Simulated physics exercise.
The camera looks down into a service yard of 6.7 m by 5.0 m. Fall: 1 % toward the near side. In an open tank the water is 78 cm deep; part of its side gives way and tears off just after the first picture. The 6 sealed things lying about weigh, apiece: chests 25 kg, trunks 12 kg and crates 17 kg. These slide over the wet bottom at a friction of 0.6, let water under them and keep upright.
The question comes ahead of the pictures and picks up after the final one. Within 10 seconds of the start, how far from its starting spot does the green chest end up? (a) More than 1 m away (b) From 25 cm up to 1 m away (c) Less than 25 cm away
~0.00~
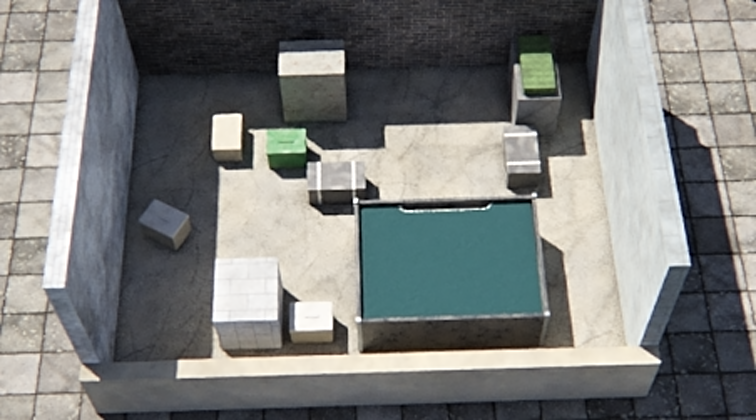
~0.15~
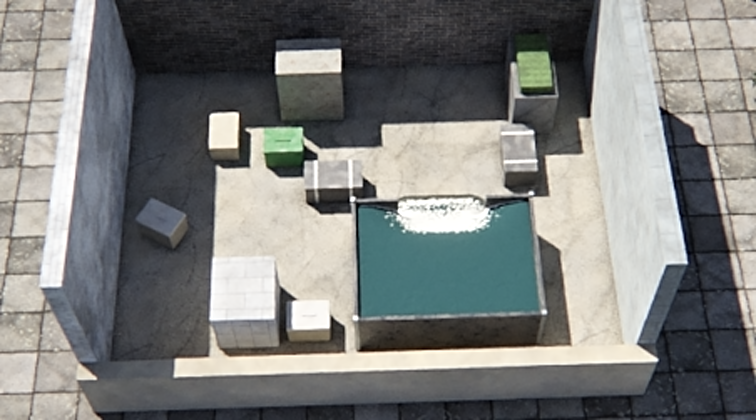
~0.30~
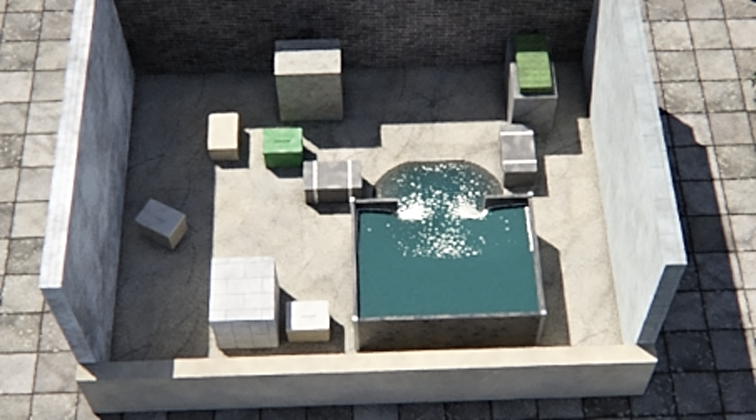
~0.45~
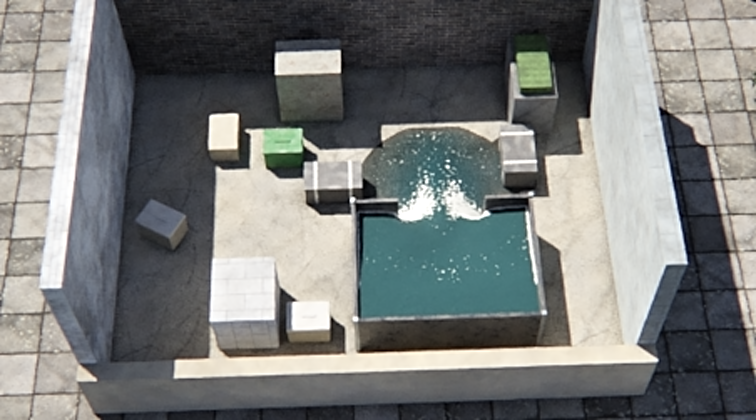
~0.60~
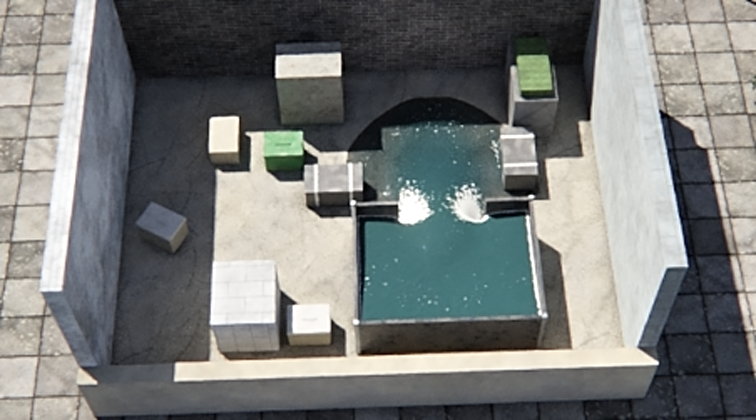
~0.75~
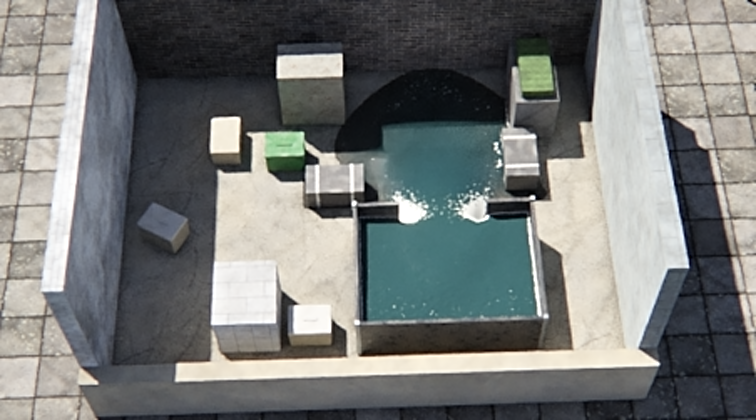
From 25 cm up to 1 m away.
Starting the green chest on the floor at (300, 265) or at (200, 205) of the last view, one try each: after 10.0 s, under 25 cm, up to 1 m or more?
Taken in turn, it glides a modest way and then is carried a long way.
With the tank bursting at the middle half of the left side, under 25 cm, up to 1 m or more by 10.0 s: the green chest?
The green chest is swept away.
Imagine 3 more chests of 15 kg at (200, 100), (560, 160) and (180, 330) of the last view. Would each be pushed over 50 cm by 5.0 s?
Lab note - in order: Above threshold / above threshold / below threshold.
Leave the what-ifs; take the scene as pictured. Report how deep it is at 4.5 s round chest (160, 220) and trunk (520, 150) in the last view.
First roughly 6 cm, second roughly 5 cm.
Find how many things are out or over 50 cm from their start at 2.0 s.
Tally at that time: 1.
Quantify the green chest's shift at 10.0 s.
Roughly 60 centimetres.
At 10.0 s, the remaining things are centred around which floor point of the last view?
Mean position: Approximately (307, 254).
After 2.0 s the green chest is near (284, 144), 0.0 m from its start, aground; 0 afloat.
After 4.5 s the green chest is near (248, 157), 0.5 m from its start, aground; 1 afloat.
After 7.0 s the green chest is near (247, 158), 0.6 m from its start, aground; 3 afloat.
After 10.0 s the green chest is near (247, 158), 0.6 m from its start, aground; 5 afloat.
